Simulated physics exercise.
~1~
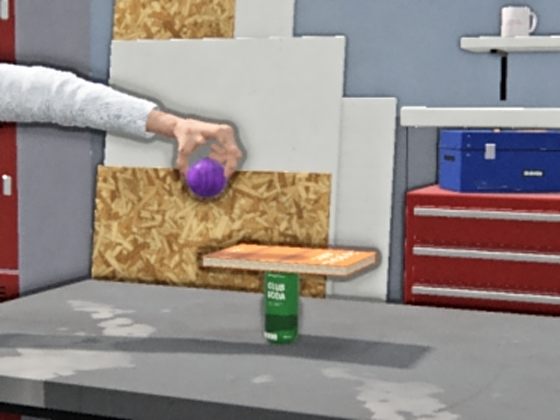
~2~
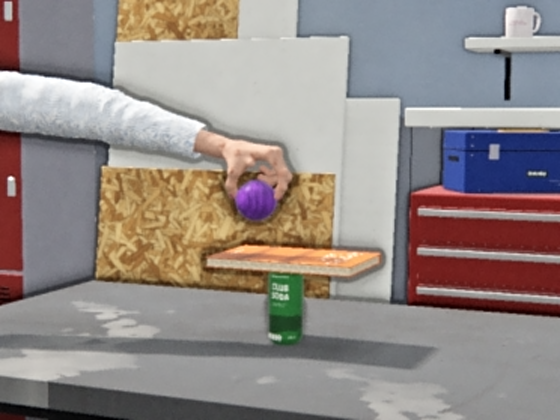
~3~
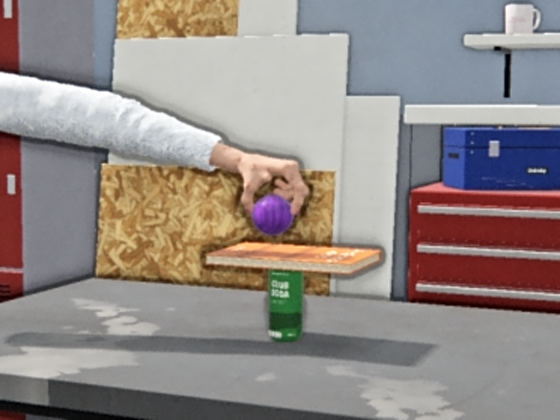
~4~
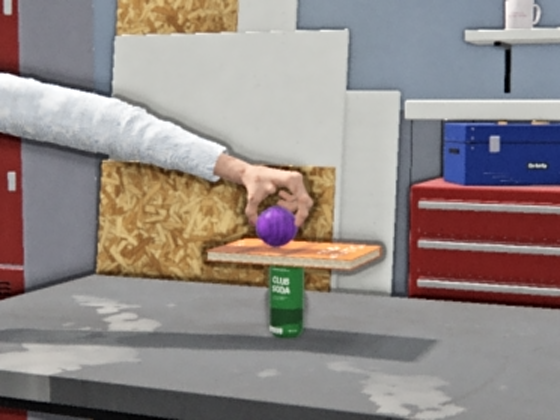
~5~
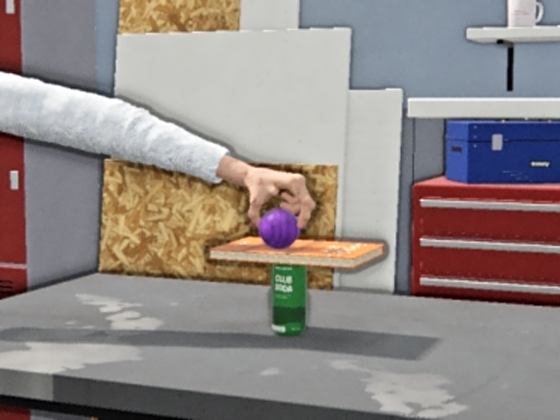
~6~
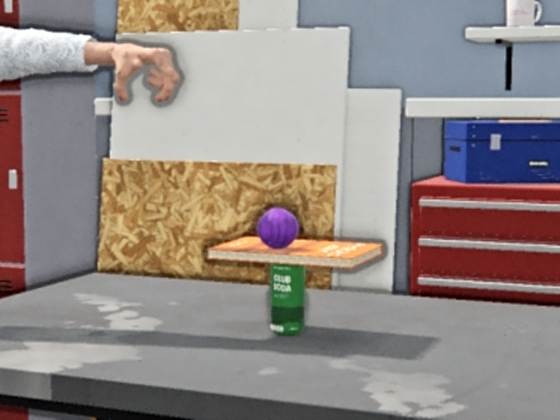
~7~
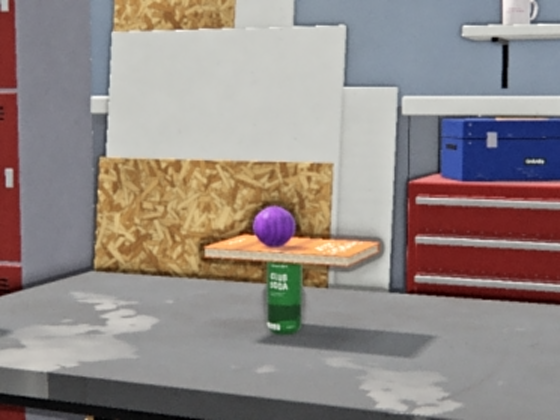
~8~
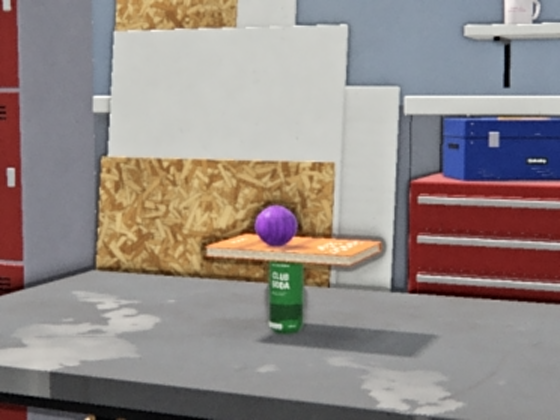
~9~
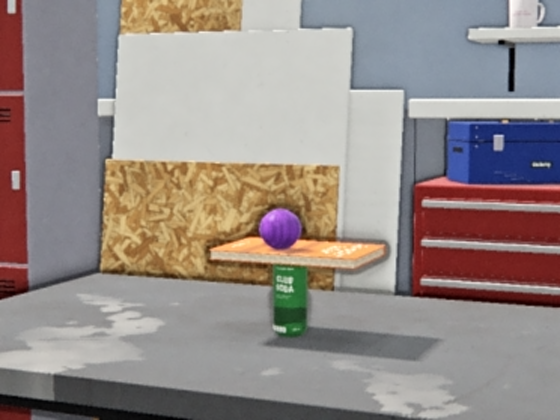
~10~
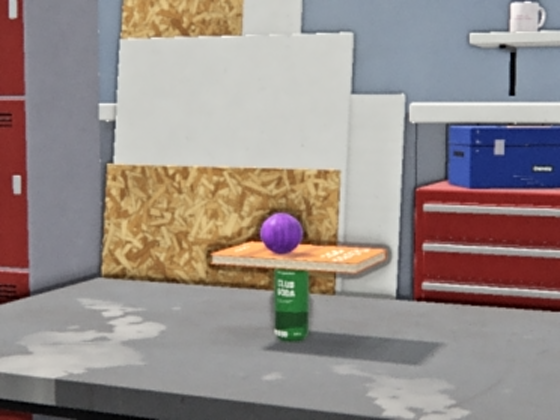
In a workshop with red drawers and a blue toolbox behind, an orange, book-like slab lies balanced across the top of a green can on a grey table. A hand in a pale, fuzzy sleeve reaches in from the left, holding a round purple onion above the slab. It moves the onion to the right, then lowers it onto the slab, a little left of the middle. The fingers open and the hand draws back to the left, out of view. The onion stays where it was set, and the small tower remains standing, with the slab still level on the can.
